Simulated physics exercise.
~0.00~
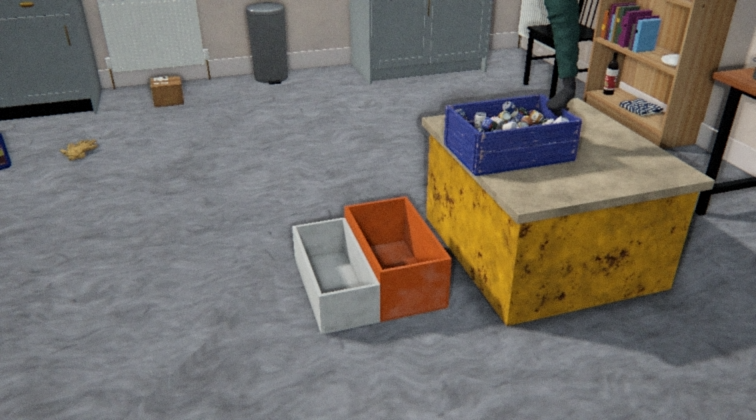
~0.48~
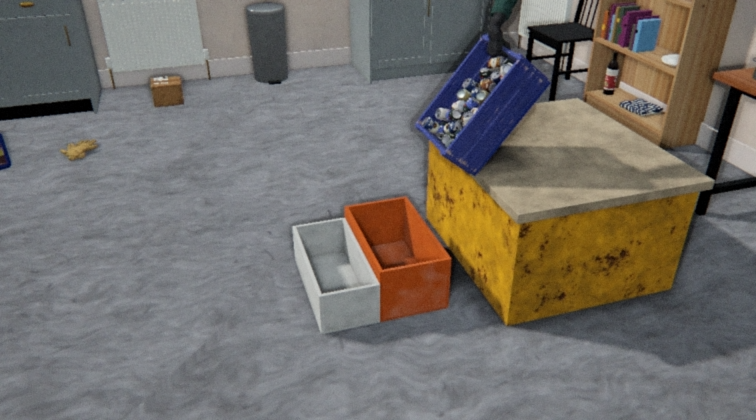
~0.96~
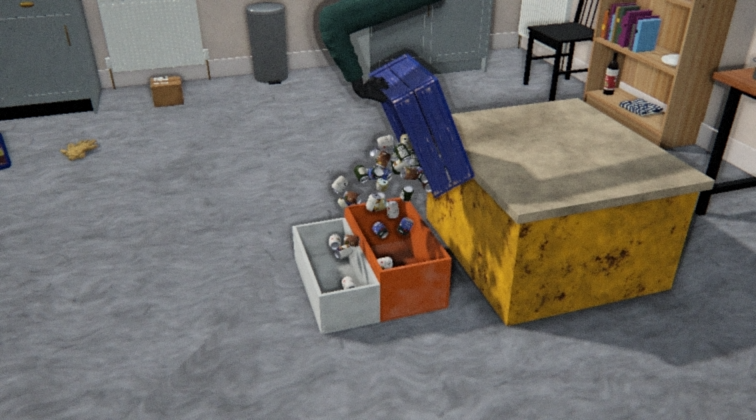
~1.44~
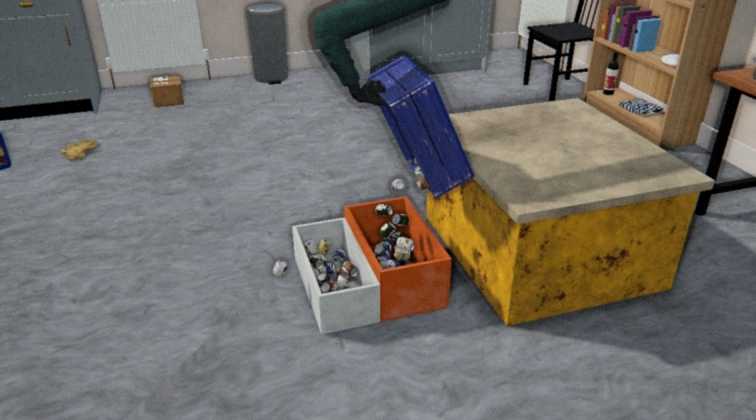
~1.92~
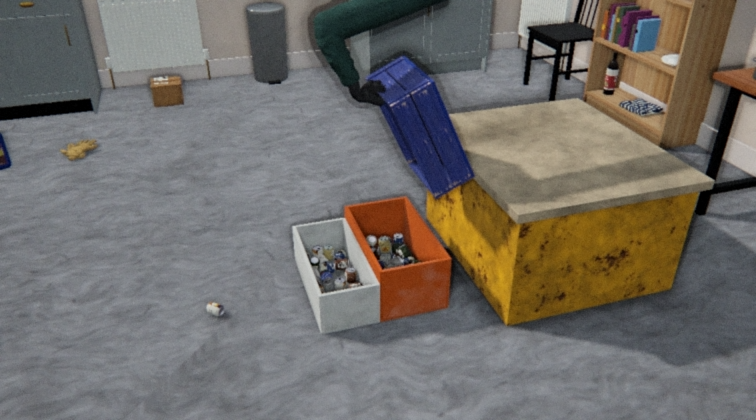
A green-sleeved arm tipped a blue crate of small cans over the left edge of a yellow bench, spilling them into the orange and white boxes below. Both ended up holding cans, while one rolled away to the left across the floor.
